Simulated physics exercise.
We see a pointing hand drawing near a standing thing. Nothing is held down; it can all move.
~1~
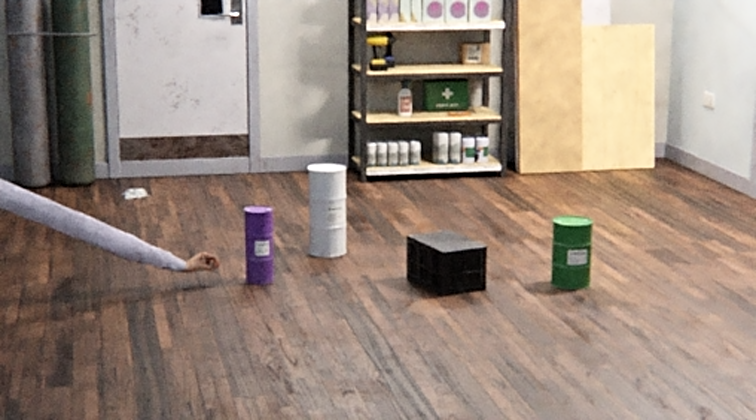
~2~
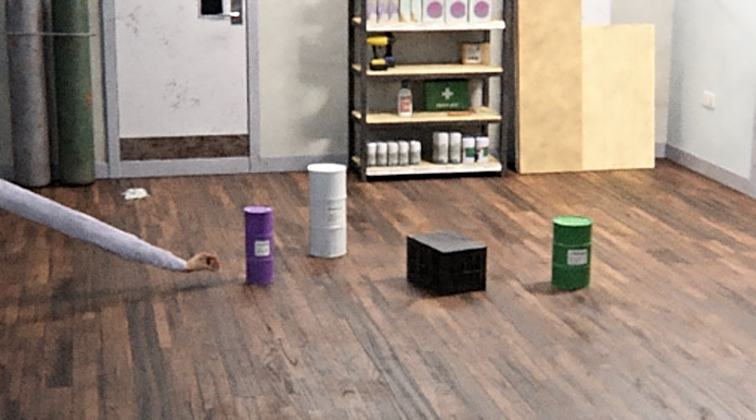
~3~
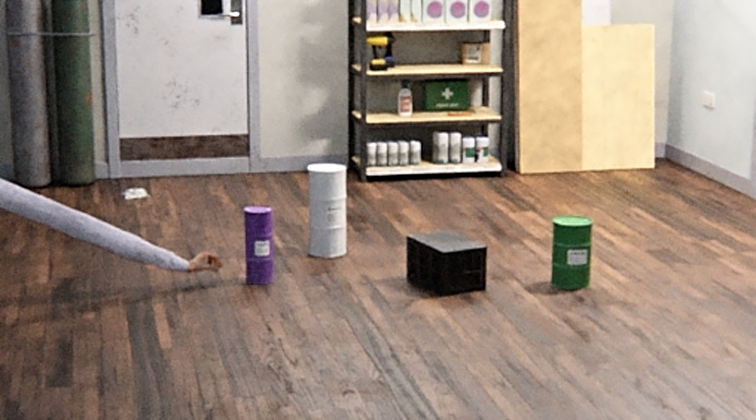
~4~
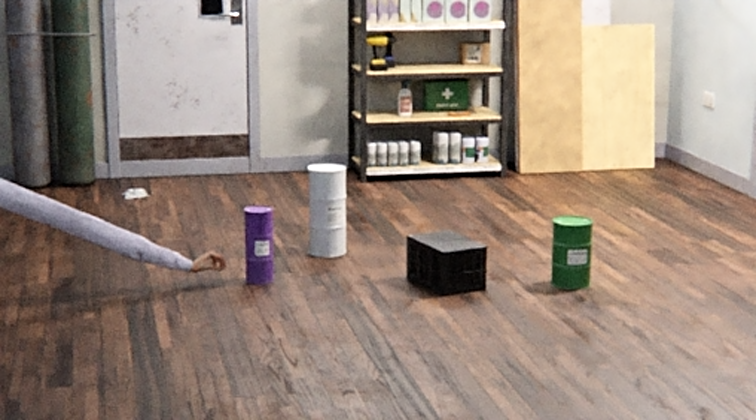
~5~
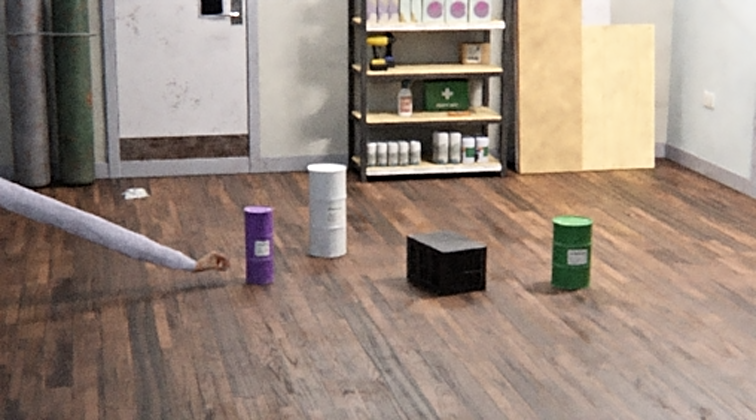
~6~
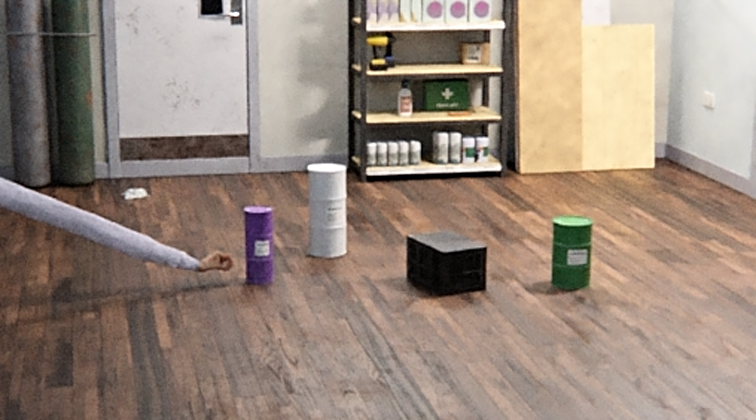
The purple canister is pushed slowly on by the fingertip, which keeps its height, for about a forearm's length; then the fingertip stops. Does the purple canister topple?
No, holds firm.
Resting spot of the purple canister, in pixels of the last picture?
It finishes at around (331, 242).
Then, 0.60 s on from there, purple canister shifted a little near (271, 244).
Then, 1.20 s on from there, purple canister shifted about its own width near (297, 243).
Then, 1.80 s on from there, purple canister shifted well along near (322, 242).
In the end, moved from the start, purple canister. At the end, from the last picture's camera, purple canister near (331, 242).
